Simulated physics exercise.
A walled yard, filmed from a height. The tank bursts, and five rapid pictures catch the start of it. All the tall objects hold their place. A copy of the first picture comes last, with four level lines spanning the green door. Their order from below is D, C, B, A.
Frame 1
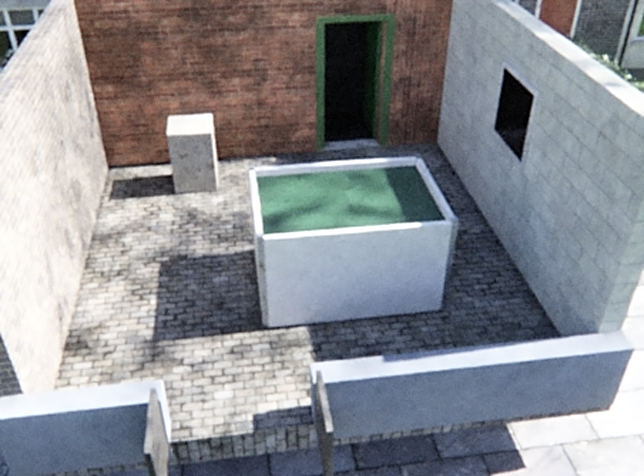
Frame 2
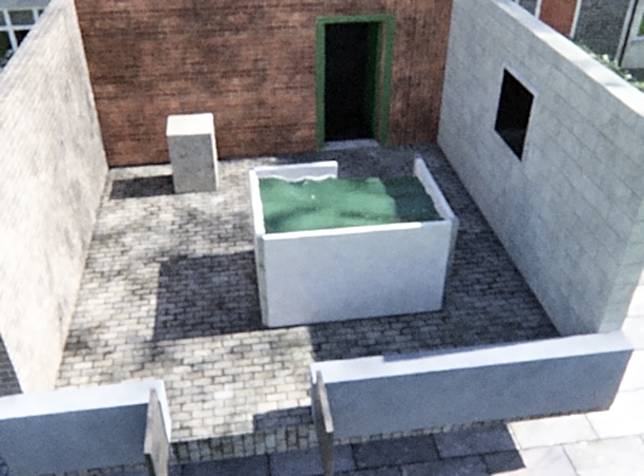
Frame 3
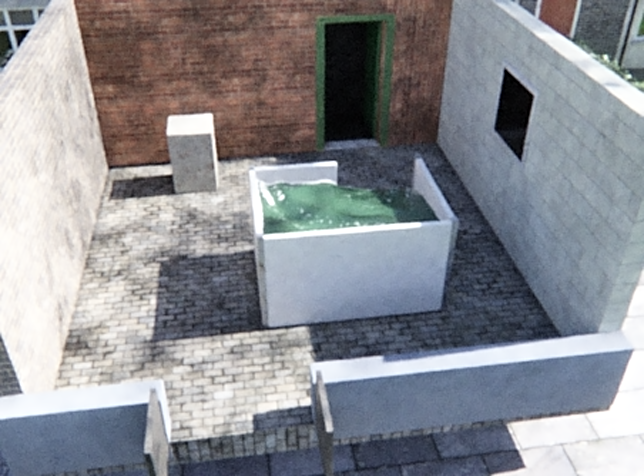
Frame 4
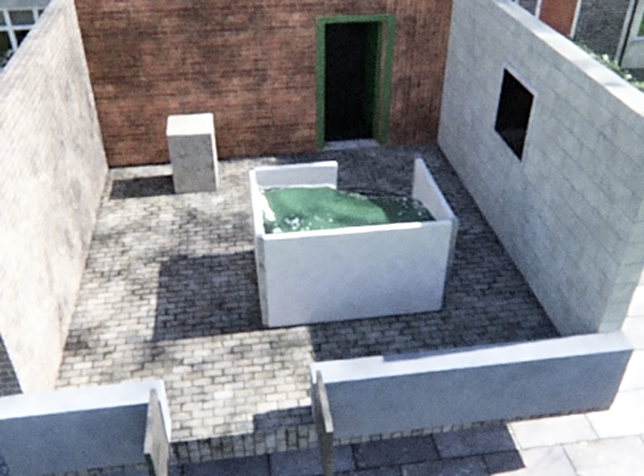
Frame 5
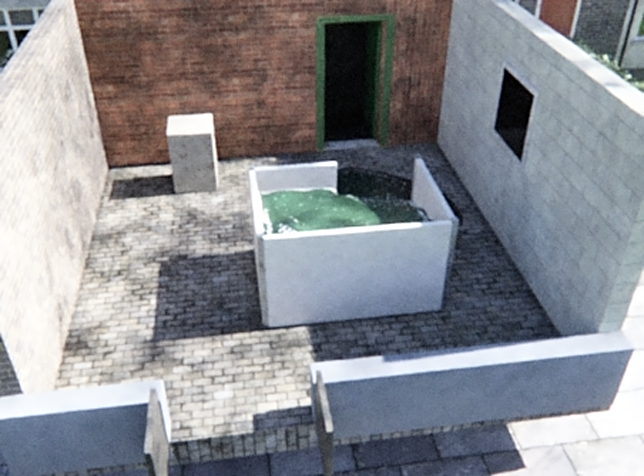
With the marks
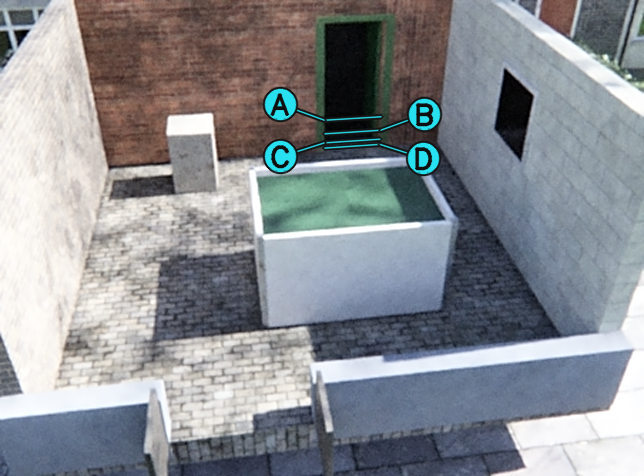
The clip opens on a walled brick-paved yard, where a white tank of still green water stands before a green-framed doorway. The water turns choppy and sinks inside the tank, exposing its inner walls, and then a dark wet patch shows on the paving behind it, near the doorway.
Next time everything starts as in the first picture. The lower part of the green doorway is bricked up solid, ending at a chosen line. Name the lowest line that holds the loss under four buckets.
It is A.
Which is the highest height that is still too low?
The answer is B.
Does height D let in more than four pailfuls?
Yes, that goes wrong.
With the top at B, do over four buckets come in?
Yes.
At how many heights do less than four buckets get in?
One of the four.
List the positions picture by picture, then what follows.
The first frame shows water in the tank at rest, its middle at (347, 200); foot of the green doorway at (352, 148); open gate at (237, 367).
In the second frame, water covers 1 % of the ground, its front hidden from here.
In the third frame, water covers 4 % of the ground, its front hidden from here.
In the fourth frame, water covers 8 % of the ground, its front hidden from here.
The fifth frame shows front seen at (353, 169), 15 % of the ground wet.
On the marked copy, A at (353, 118); B at (352, 132); C at (352, 141); D at (352, 146); from the bottom up D, C, B, A.
Choosing A, a splash gets over, under a bucket.
Choosing B, about 14 bucketfuls get in.
Choosing C, dozens of bucketfuls pour in.
Choosing D, dozens of bucketfuls pour in.
